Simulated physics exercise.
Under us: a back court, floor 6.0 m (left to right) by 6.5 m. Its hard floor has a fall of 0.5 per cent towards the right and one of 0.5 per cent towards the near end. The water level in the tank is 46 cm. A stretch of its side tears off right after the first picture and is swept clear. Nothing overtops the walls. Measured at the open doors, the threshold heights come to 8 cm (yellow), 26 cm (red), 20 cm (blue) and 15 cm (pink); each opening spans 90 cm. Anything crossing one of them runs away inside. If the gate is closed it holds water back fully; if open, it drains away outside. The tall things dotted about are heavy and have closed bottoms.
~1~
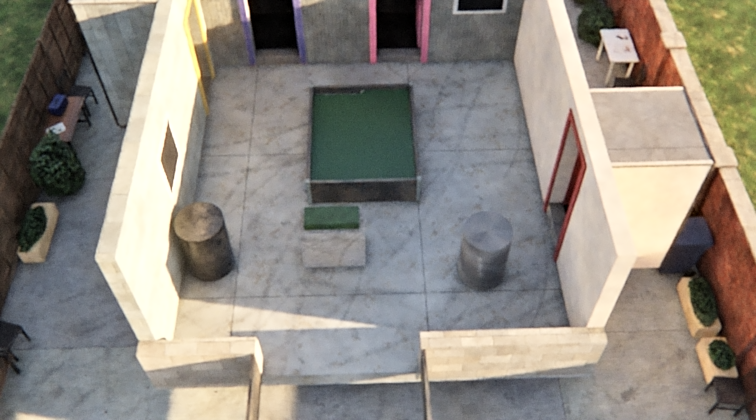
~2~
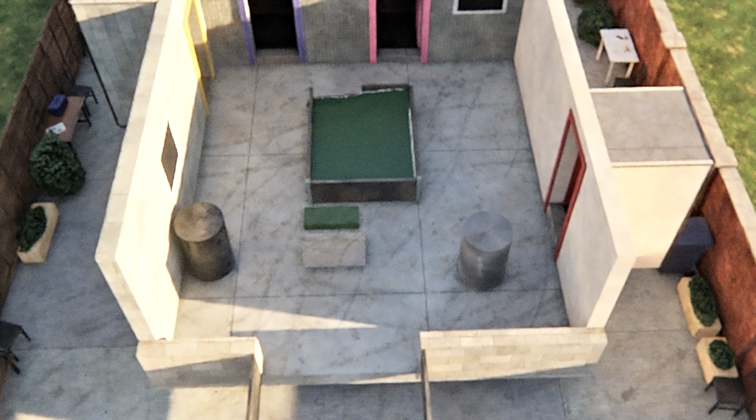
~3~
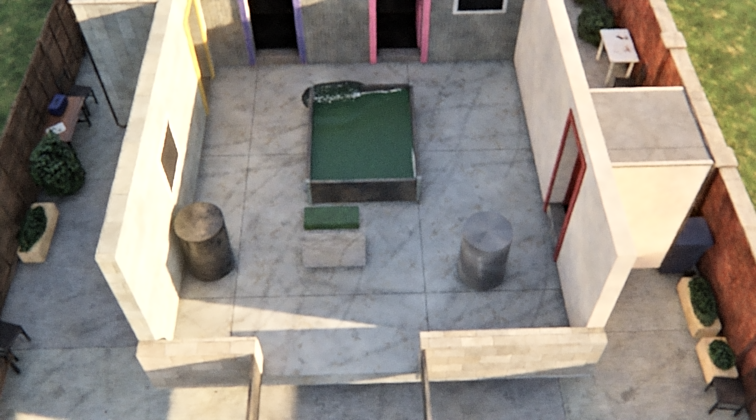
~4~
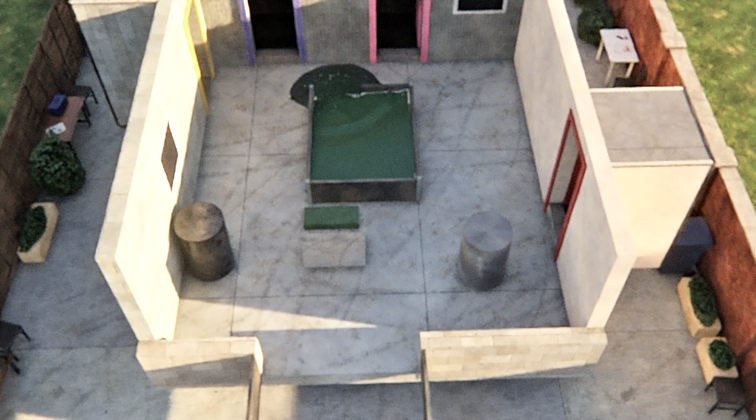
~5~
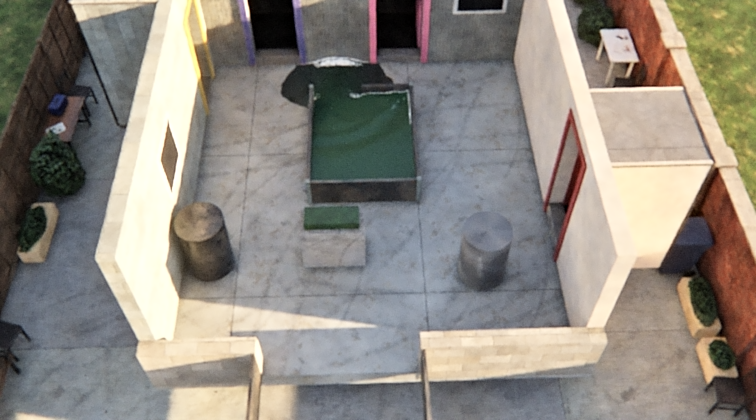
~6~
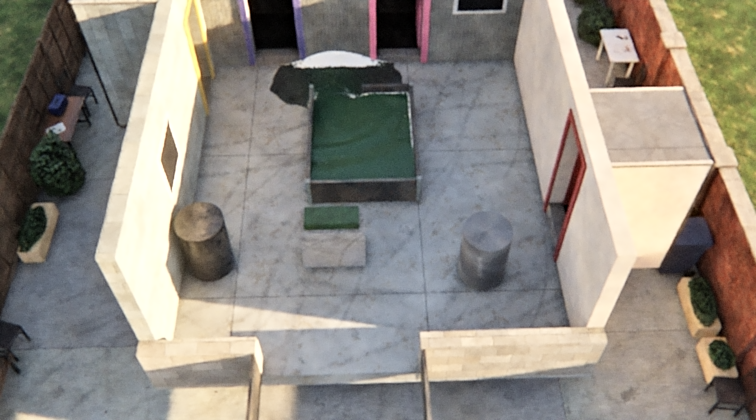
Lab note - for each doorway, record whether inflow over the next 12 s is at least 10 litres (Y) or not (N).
Yellow door: Above the cap. Red door: Below the cap. Blue door: Below the cap. Pink door: Below the cap.
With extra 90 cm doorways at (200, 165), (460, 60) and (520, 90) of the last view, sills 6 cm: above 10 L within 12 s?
Less, less, more.
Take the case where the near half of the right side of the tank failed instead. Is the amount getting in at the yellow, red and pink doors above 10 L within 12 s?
Against that limit: Yellow below, red under, pink below.
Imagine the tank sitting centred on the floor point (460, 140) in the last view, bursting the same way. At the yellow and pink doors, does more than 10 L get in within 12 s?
For the yellow door, the amount is too high; for the pink door, the amount is too high.
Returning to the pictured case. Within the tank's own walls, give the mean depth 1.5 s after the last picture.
It averages close to 30 cm.
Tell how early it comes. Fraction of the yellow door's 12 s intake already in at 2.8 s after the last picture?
That works out near 50%.
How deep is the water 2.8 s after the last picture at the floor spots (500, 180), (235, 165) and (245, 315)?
0, 2 and 0 cm.
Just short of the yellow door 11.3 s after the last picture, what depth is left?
5.5 cm.
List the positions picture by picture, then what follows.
Still water, 46 cm deep, in the tank at (362, 134), in the first picture.
Water pours out on the tank's far side and has run 0.5 m, to a hidden place; typically 7 cm deep outside, 46 cm at the tank's back, in the second picture.
The front is at a hidden place, 0.7 m from the gap on the tank's far side; 0.6 m2 of floor is under water; 46 cm left at the back of the tank, in the third picture.
Water pours out on the tank's far side and has run 1.2 m, to (349, 67); typically 5 cm deep outside, 46 cm at the tank's back, in the fourth picture.
Water pours out on the tank's far side and has run 1.4 m, to (373, 64); typically 6 cm deep outside, 46 cm at the tank's back, in the fifth picture.
The front is at (287, 66), 1.6 m from the gap on the tank's far side; 2.1 m2 of floor is under water; 46 cm left at the back of the tank, in the sixth picture.
Then, 0.7 s after the last picture water covers 10 % of the floor and is deepest (31 cm) near (331, 71); yellow door not reached, red door not reached, blue door 18 cm at the sill, 0 L in, pink door 10 cm at the sill, 0 L in.
Then, 1.5 s after the last picture water covers 20 % of the floor and is deepest (30 cm) near (331, 71); yellow door 17 cm at the sill, 9 L in, red door not reached, blue door 18 cm at the sill, 0 L in, pink door 11 cm at the sill, 0 L in.
Then, 2.8 s after the last picture water covers 35 % of the floor and is deepest (21 cm) near (224, 67); yellow door 18 cm at the sill, 67 L in, red door not reached, blue door 13 cm at the sill, 1 L in, pink door 9 cm at the sill, 0 L in.
Then, 6.3 s after the last picture water covers 70 % of the floor and is deepest (12 cm) near (331, 71); yellow door 11 cm at the sill, 133 L in, red door 3 cm at the sill, 0 L in, blue door 8 cm at the sill, 1 L in, pink door 5 cm at the sill, 0 L in.
Then, 11.3 s after the last picture water covers 95 % of the floor and is deepest (8 cm) near (549, 253); yellow door 5 cm at the sill, 140 L in, red door 4 cm at the sill, 0 L in, blue door 4 cm at the sill, 1 L in, pink door 3 cm at the sill, 0 L in.
